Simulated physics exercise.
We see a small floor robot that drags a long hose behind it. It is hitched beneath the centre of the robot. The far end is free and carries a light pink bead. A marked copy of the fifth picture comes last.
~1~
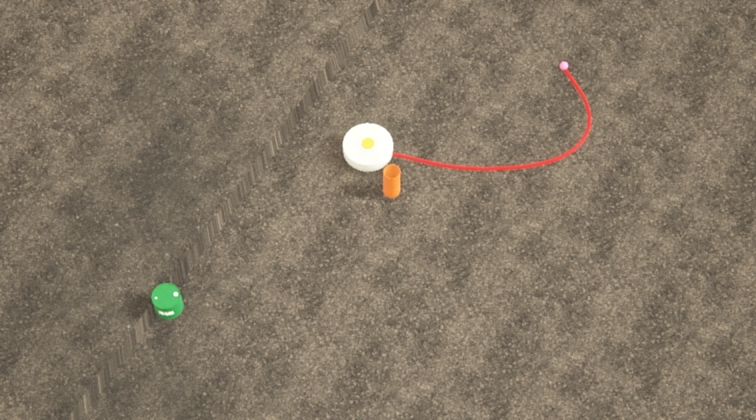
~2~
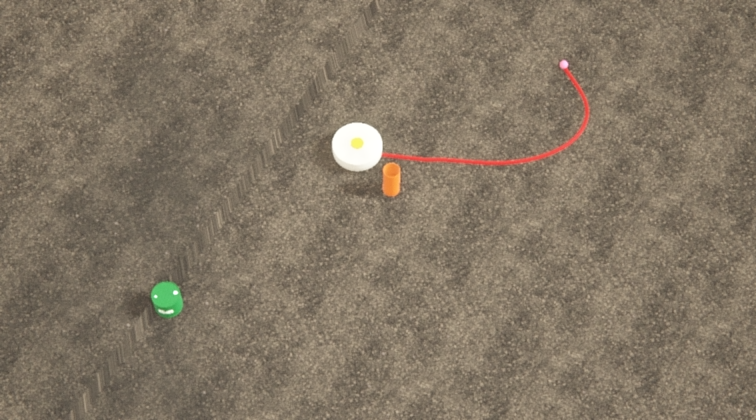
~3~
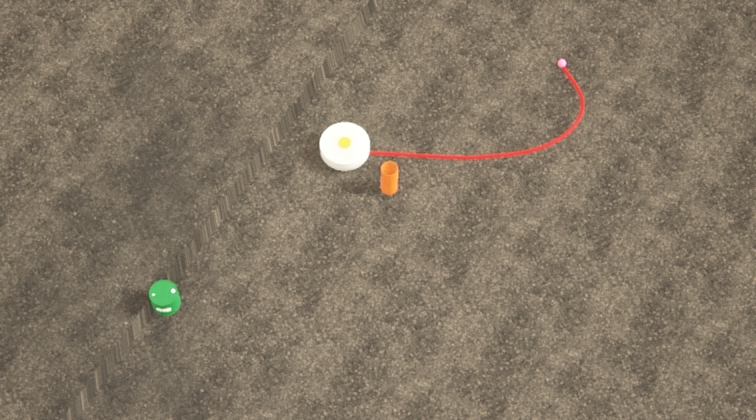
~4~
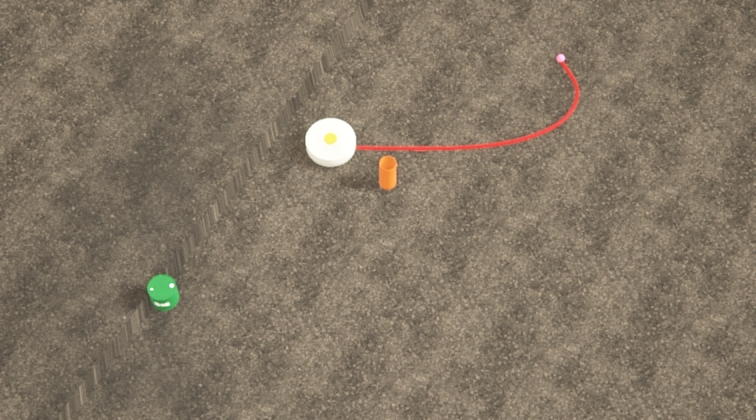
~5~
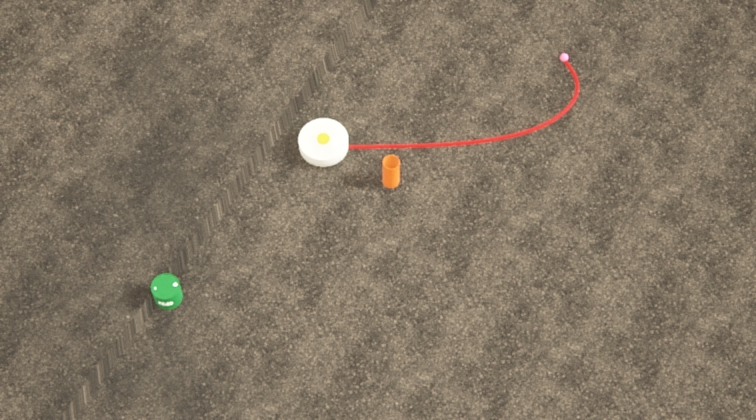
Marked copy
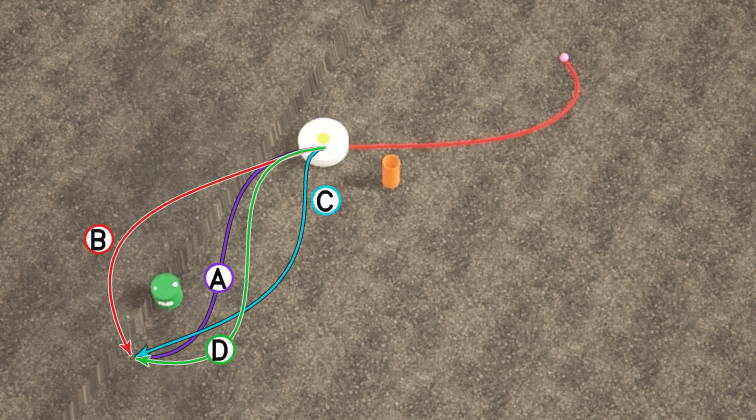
On rough brown ground, a round white robot moves slowly left, dragging a red hose.
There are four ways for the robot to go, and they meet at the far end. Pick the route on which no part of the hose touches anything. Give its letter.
A is the clean one.
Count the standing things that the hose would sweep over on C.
One.
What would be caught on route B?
It meets the green pot.
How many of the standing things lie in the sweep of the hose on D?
It sweeps one.
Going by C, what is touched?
The orange post.
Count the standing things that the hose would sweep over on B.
It sweeps one.
On the marked copy, A from (324, 148) via (225, 244) to (137, 358); B from (324, 148) via (162, 206) to (131, 355); C from (324, 148) via (280, 280) to (137, 356); D from (324, 148) via (247, 265) to (137, 359).
Taking A. A third of the way, robot (234, 203), middle of the hose (385, 143), free end (533, 97).
Two thirds of the way, robot (207, 312), middle of the hose (325, 200), free end (457, 122).
When it is over, robot (131, 354), middle of the hose (276, 258), free end (395, 157); nothing has been touched.
As for the rest, B meets the green pot; C meets the orange post; D meets the orange post.
